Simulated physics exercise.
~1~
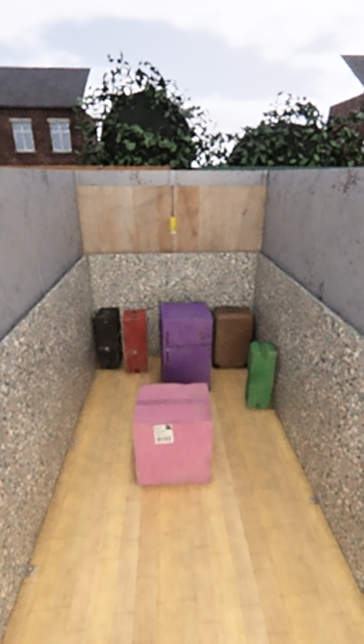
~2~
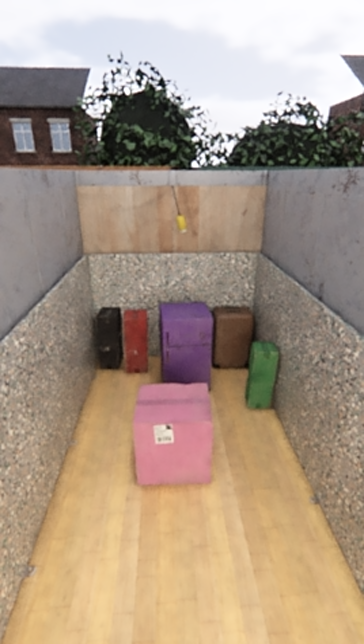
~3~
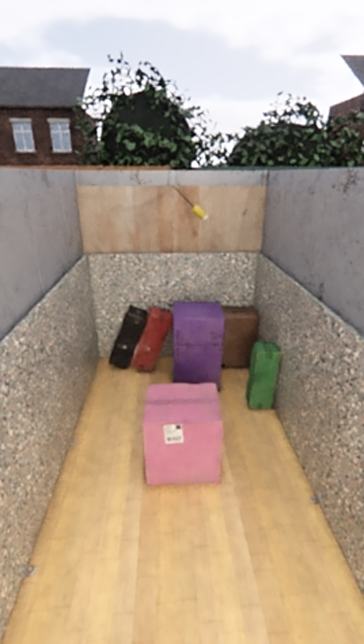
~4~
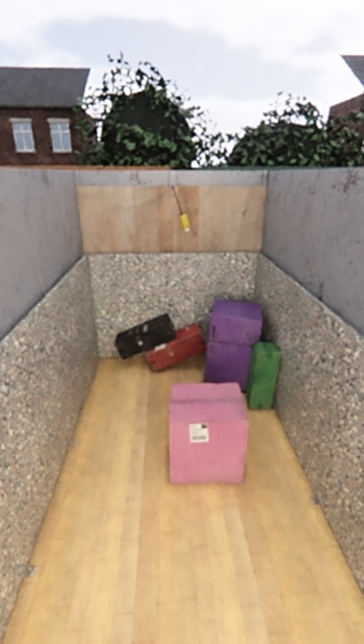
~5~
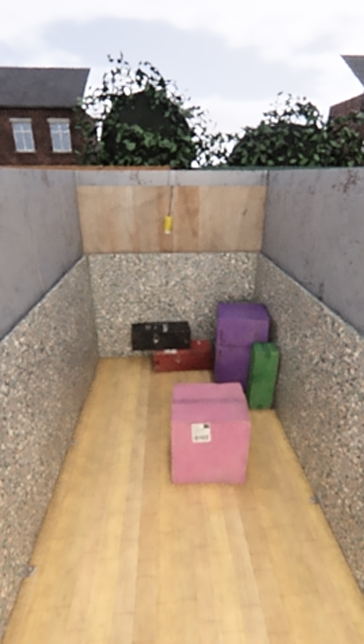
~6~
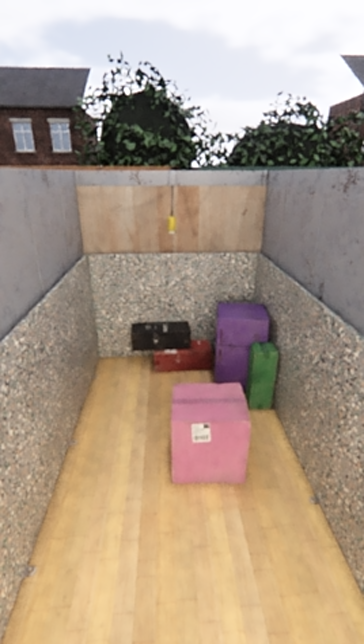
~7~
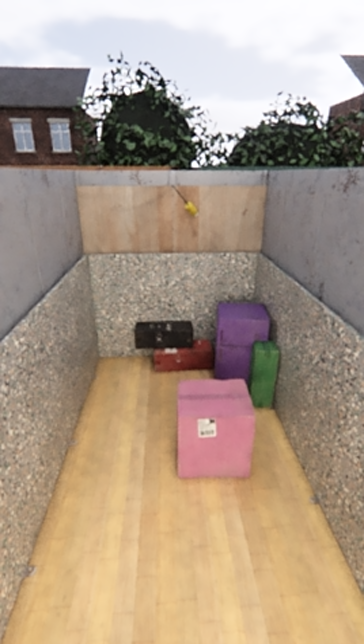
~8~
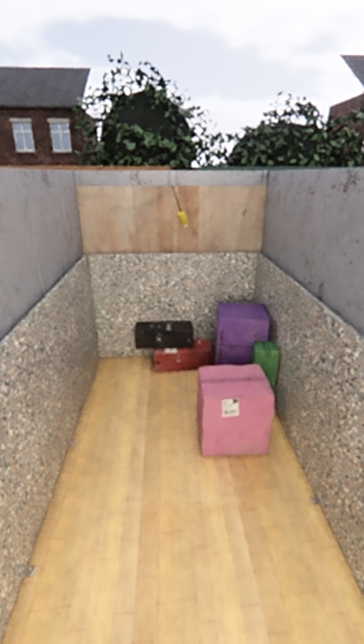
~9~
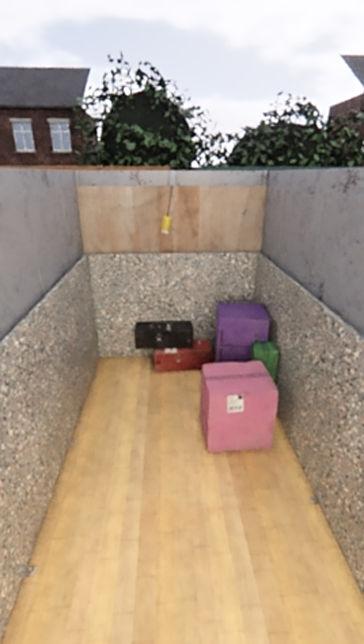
At the start, six pieces stand upright in a walled load bay, with a pink box nearest and black, red, purple, brown and green pieces behind it, while a small yellow tag hangs at the far wall. The tag swings right, the pink box and tall purple piece slide right, and the black and red boxes lean over. Those two topple onto their sides as the purple piece hides the brown case. After a pause, the tag swings again and the pink box slides forwards and right. It ends upright, partly covering the green box, with the black and red boxes still lying over.
